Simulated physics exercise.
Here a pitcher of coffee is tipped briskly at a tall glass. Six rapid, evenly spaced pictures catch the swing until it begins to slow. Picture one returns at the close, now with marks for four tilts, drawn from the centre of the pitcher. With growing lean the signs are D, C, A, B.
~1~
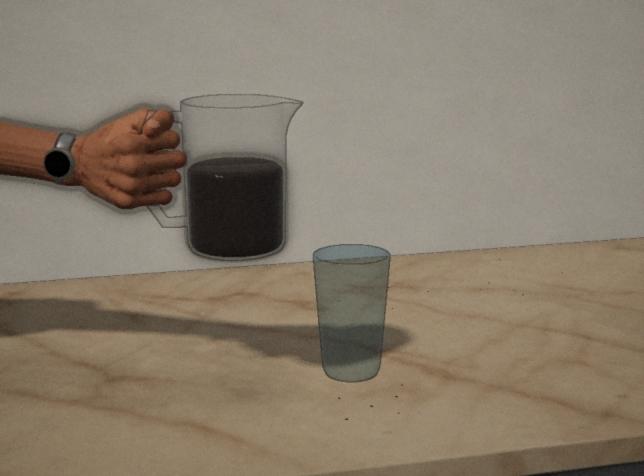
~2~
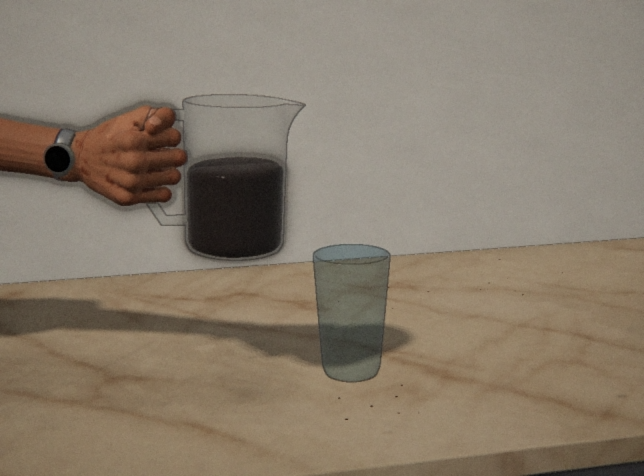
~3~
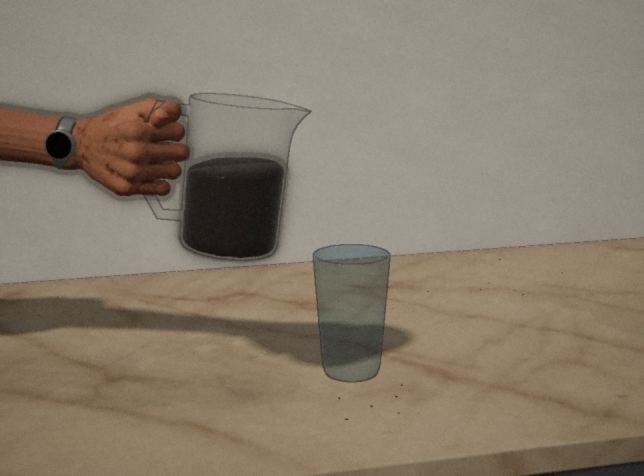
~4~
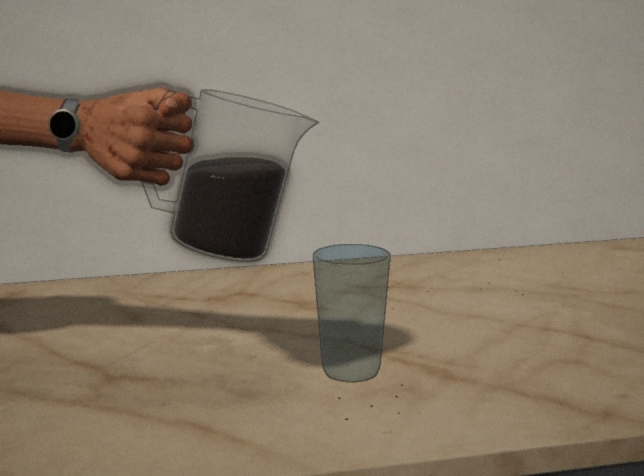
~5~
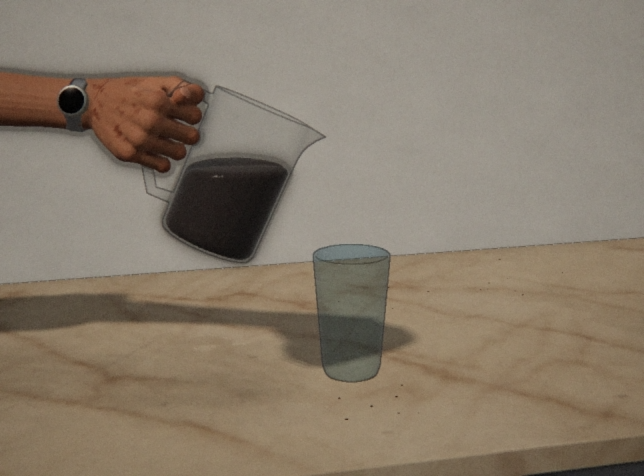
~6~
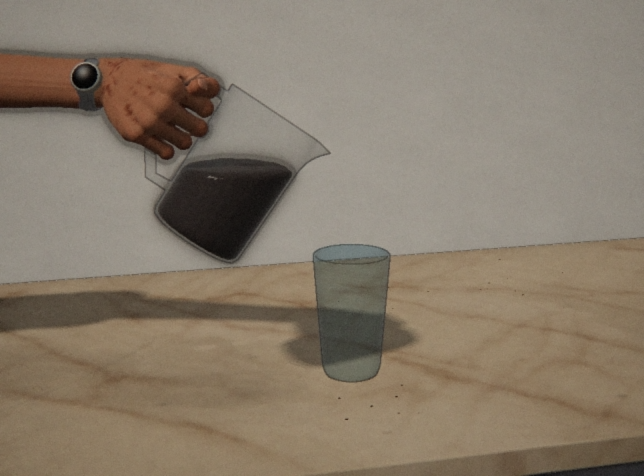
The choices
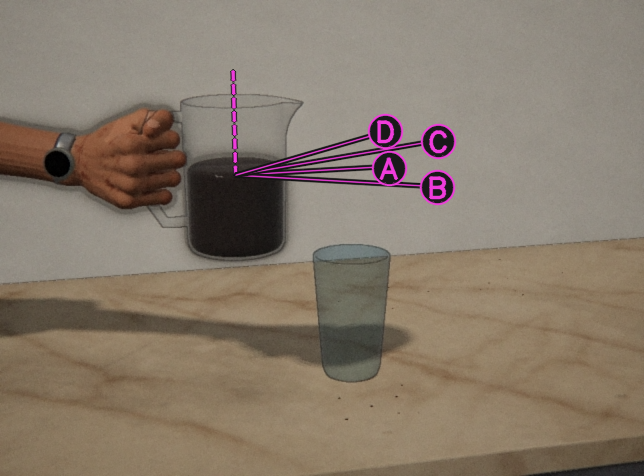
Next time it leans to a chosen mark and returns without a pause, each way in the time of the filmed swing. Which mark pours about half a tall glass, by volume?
D is best.
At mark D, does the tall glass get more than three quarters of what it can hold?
No, less.
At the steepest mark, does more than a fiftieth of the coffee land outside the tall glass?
Yes, it does.
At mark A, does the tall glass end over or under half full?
Over half.
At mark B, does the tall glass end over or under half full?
Over.
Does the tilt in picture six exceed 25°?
Yes, it does.
On the marked copy, A at (372, 167); B at (421, 185); C at (421, 143); D at (369, 136).
With A, the tall glass ends with about 80 % of what it can hold; 11 % of the coffee is spilt.
With B, the tall glass ends with about 90 % of what it can hold; 14 % of the coffee is spilt.
With C, the tall glass ends with about 65 % of what it can hold; 9 % of the coffee is spilt.
With D, the tall glass ends with about 51 % of what it can hold; 5 % of the coffee is spilt.
